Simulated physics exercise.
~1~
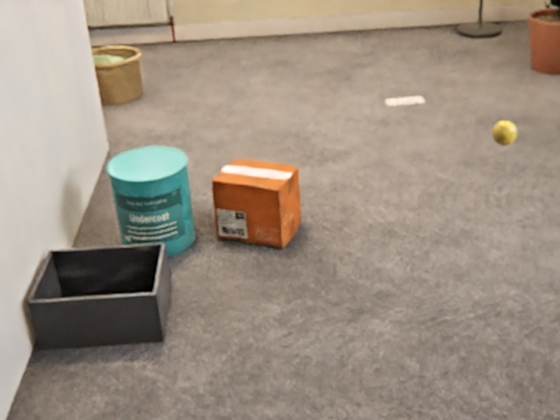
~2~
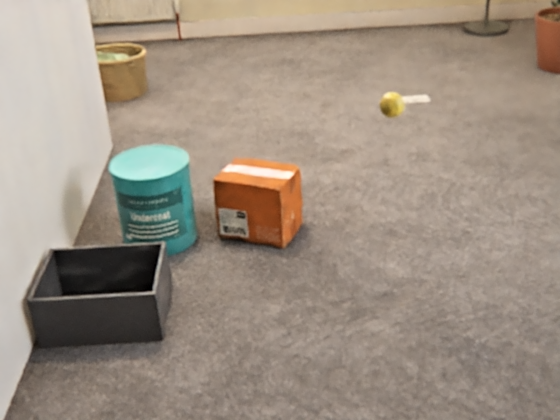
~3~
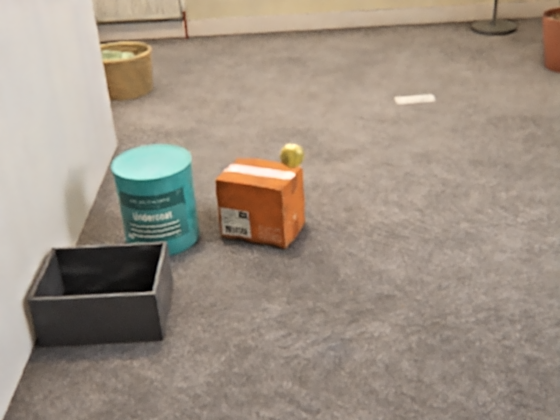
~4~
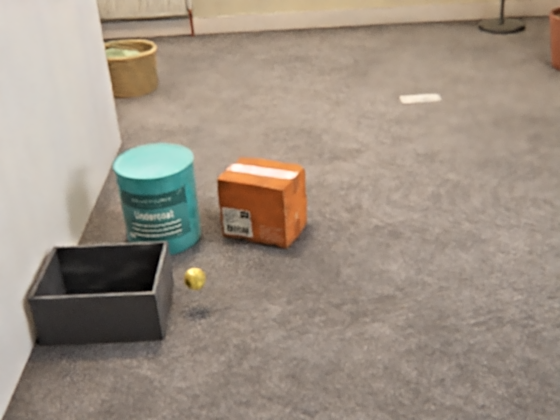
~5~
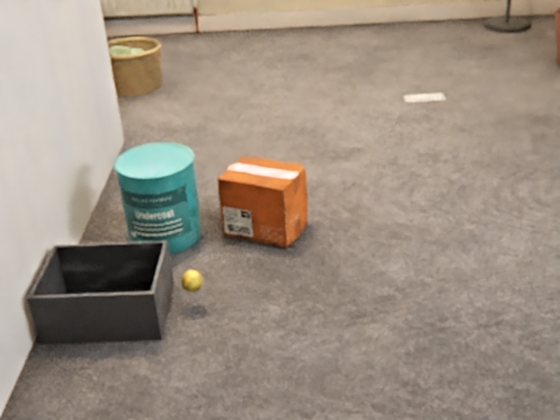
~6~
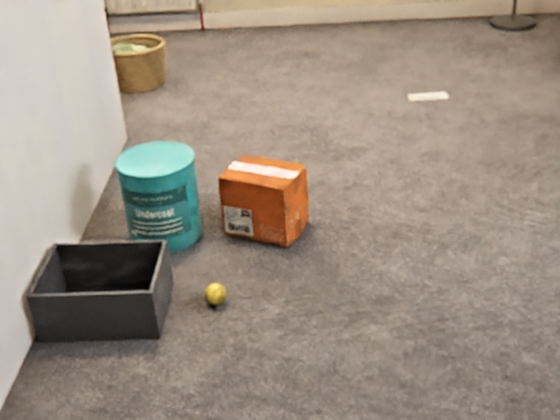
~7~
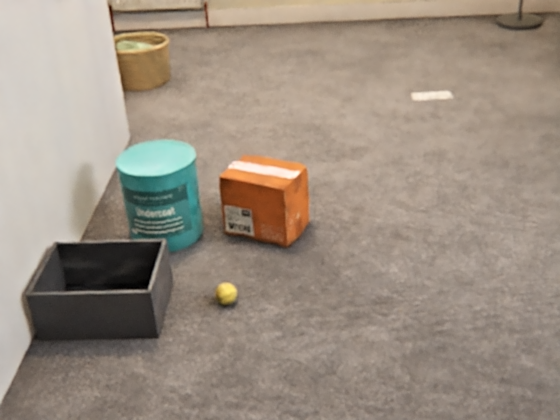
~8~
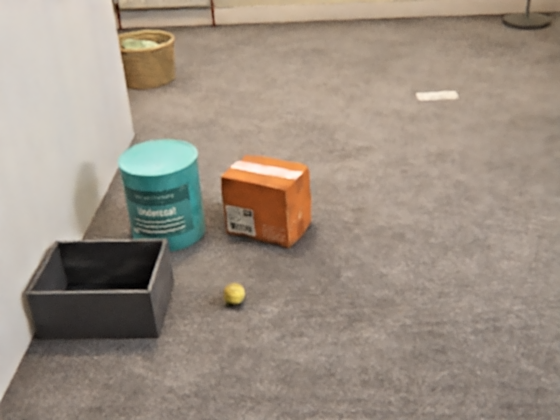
Yellow ball flying left past an orange parcel, dropping beside a dark open box, then rolling right and ending up outside it.
